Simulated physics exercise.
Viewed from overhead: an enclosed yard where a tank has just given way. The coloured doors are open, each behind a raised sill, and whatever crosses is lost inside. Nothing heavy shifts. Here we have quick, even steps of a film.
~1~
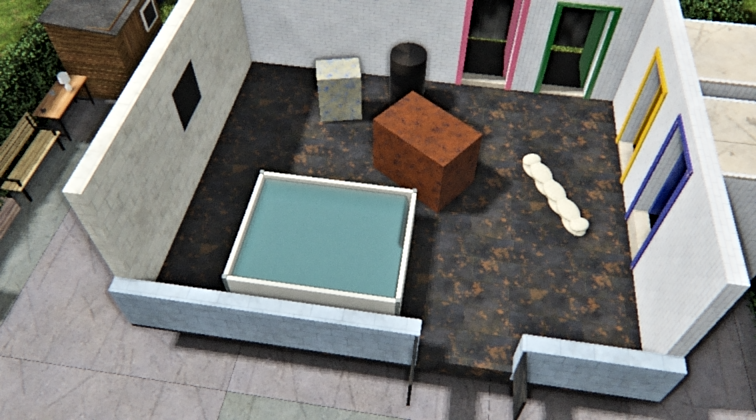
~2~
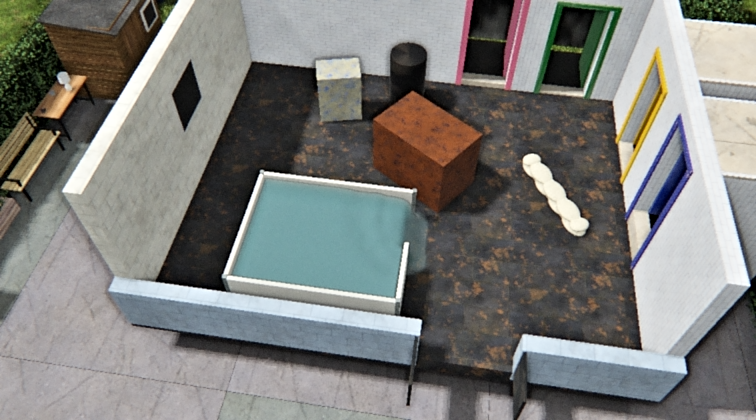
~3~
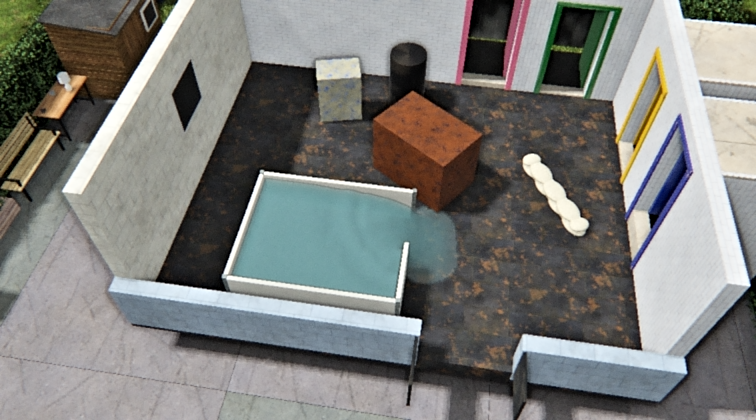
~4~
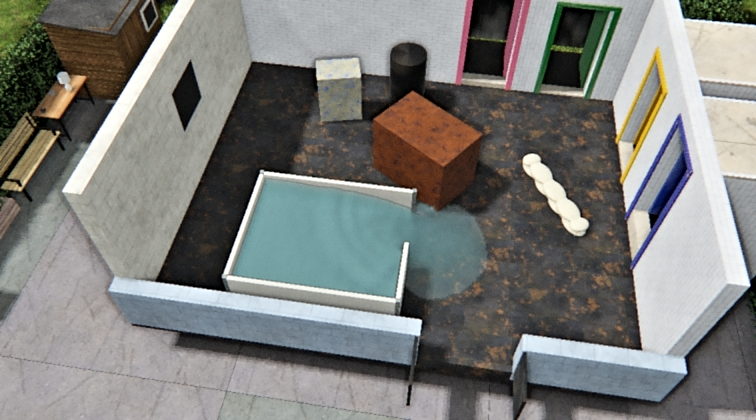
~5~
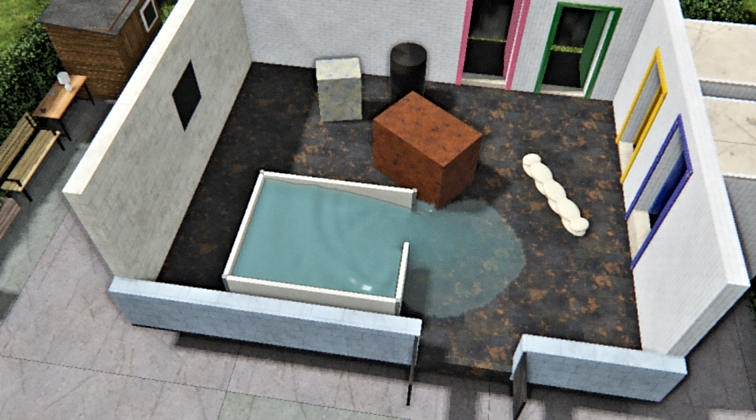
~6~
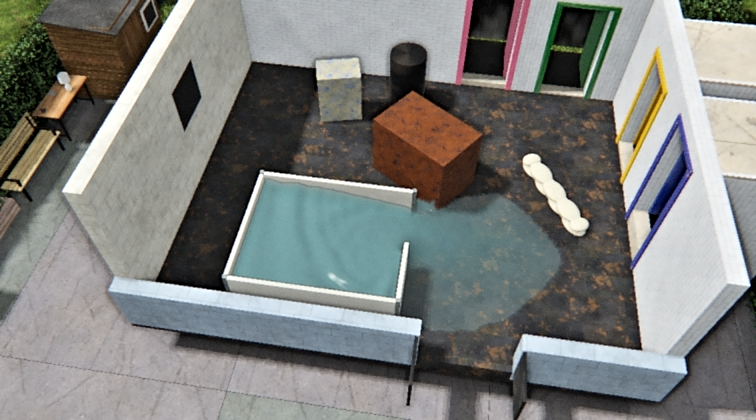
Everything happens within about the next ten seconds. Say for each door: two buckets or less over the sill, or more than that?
The green door will most likely go past the limit; the pink door will most likely keep inside the limit; the yellow door will most likely keep inside the limit; the blue door will most likely keep inside the limit.
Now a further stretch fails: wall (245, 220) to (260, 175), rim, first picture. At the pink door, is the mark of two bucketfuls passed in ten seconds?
In that case, pink stays within limits.
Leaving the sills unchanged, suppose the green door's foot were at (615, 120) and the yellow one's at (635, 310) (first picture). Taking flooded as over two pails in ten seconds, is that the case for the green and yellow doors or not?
The green door exceeds it, while the yellow door exceeds it.
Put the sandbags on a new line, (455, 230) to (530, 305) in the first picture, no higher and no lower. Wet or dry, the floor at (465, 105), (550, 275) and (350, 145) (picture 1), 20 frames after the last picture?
In turn: Spared, submerged, spared.
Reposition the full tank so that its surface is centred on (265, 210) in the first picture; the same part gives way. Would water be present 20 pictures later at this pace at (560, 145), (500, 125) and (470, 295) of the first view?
Going through them in turn: Still bare, still bare and waterlogged.
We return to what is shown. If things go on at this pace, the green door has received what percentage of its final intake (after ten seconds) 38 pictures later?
Share by then: About 30 in a hundred.
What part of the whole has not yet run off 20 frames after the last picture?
Estimate: Some 100 %.
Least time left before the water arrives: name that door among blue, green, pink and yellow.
Looks like the blue one gets there first.
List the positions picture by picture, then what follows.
In the first frame, still water in the tank at (325, 235).
In the second frame, the front is at (418, 217), out from the gap at (407, 235).
In the third frame, the front is at (448, 272), out from the gap at (407, 236).
In the fourth frame, the front is at (482, 264), out from the gap at (407, 236).
In the fifth frame, water pours out at (407, 236) and has run to (519, 263).
In the sixth frame, water pours out at (407, 236) and has run to (552, 249).
A moment on, water covers 25 % of the floor; the green door not reached, the pink door not reached, the yellow door not reached, the blue door wet at the sill, nothing in.
Next, water covers 35 % of the floor; the green door not reached, the pink door not reached, the yellow door not reached, the blue door wet at the sill, nothing in.
Then, water covers 45 % of the floor; the green door wet at the sill, nothing in, the pink door wet at the sill, nothing in, the yellow door wet at the sill, nothing in, the blue door wet at the sill, nothing in.
Later, water covers 65 % of the floor; the green door over two buckets in, the pink door wet at the sill, nothing in, the yellow door wet at the sill, nothing in, the blue door wet at the sill, nothing in.
In the end, water covers 90 % of the floor; the green door far over two buckets in, the pink door wet at the sill, nothing in, the yellow door wet at the sill, nothing in, the blue door wet at the sill, nothing in.
